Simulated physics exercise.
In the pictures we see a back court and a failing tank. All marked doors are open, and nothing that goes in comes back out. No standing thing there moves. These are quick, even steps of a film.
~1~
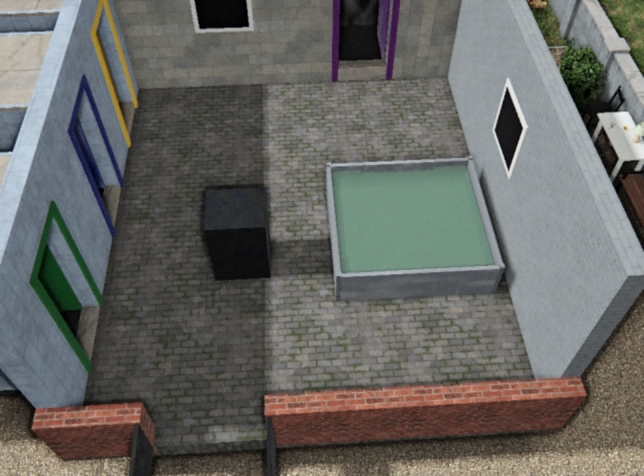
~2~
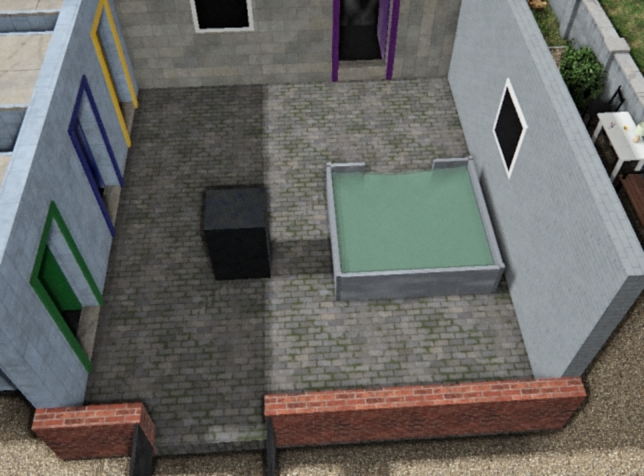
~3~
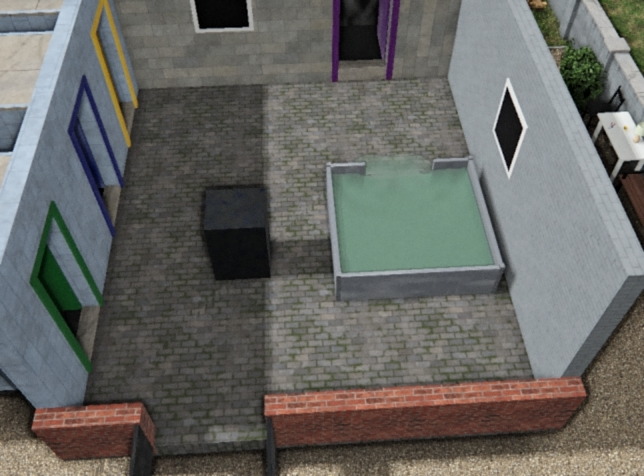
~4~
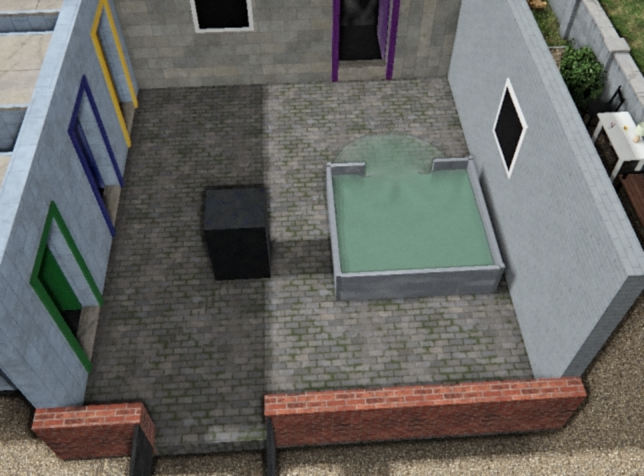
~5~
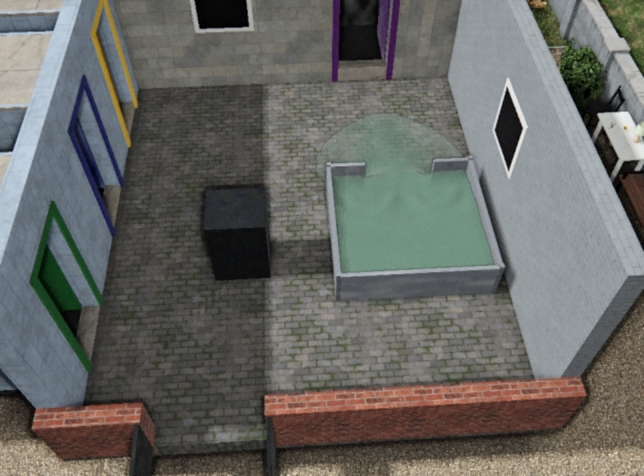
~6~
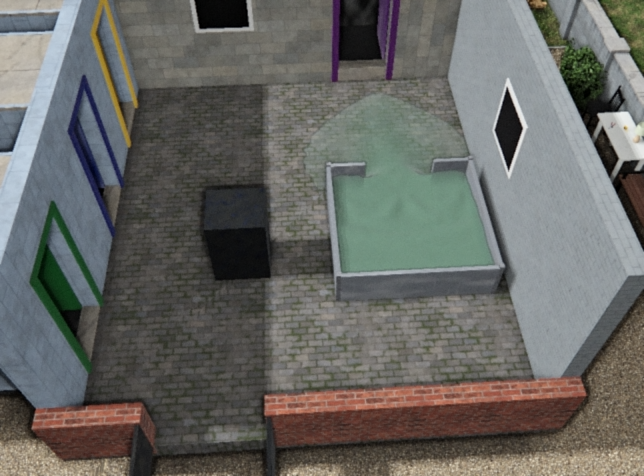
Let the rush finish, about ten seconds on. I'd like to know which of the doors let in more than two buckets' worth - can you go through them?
The yellow door holds up fine I think; the purple door holds up fine I think; the blue door holds up fine I think; the green door holds up fine I think.
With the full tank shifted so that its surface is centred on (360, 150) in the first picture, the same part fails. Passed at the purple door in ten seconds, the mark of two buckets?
My answer is that the purple door ends up above.
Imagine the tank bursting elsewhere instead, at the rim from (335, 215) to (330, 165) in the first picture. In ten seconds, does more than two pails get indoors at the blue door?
As far as I can tell, the blue door breaks the threshold.
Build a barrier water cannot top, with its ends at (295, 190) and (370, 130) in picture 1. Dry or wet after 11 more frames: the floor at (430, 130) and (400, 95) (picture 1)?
Soaked, soaked.
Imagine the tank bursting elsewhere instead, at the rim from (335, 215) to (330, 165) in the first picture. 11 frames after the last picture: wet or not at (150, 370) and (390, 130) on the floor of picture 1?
Order as given: Unwetted, then unwetted.
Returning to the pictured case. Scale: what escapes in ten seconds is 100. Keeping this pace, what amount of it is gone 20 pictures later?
Roughly 0 %.
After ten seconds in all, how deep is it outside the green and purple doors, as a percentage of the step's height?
Approx. 100 % followed by 30 %.
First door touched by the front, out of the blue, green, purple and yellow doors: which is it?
That would be the purple one.
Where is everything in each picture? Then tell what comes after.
Still water in the open tank at (409, 216), in the first picture.
Water pours out on the open tank's far side and has run to a hidden place, in the second picture.
The front is at (363, 160), out from the gap on the open tank's far side, in the third picture.
The front is at (408, 138), out from the gap on the open tank's far side, in the fourth picture.
The front is at (370, 118), out from the gap on the open tank's far side, in the fifth picture.
The front is at (377, 96), out from the gap on the open tank's far side, in the sixth picture.
A moment on, water covers 20 % of the floor; the yellow door not reached, the purple door wet at the sill, nothing in, the blue door not reached, the green door not reached.
Next, water covers 25 % of the floor; the yellow door not reached, the purple door wet at the sill, nothing in, the blue door not reached, the green door not reached.
Then, water covers 35 % of the floor; the yellow door wet at the sill, nothing in, the purple door wet at the sill, nothing in, the blue door not reached, the green door not reached.
Later, water covers 60 % of the floor; the yellow door wet at the sill, nothing in, the purple door wet at the sill, nothing in, the blue door wet at the sill, nothing in, the green door wet at the sill, nothing in.
In the end, water covers 85 % of the floor; the yellow door wet at the sill, nothing in, the purple door wet at the sill, nothing in, the blue door under two buckets in, the green door wet at the sill, nothing in.
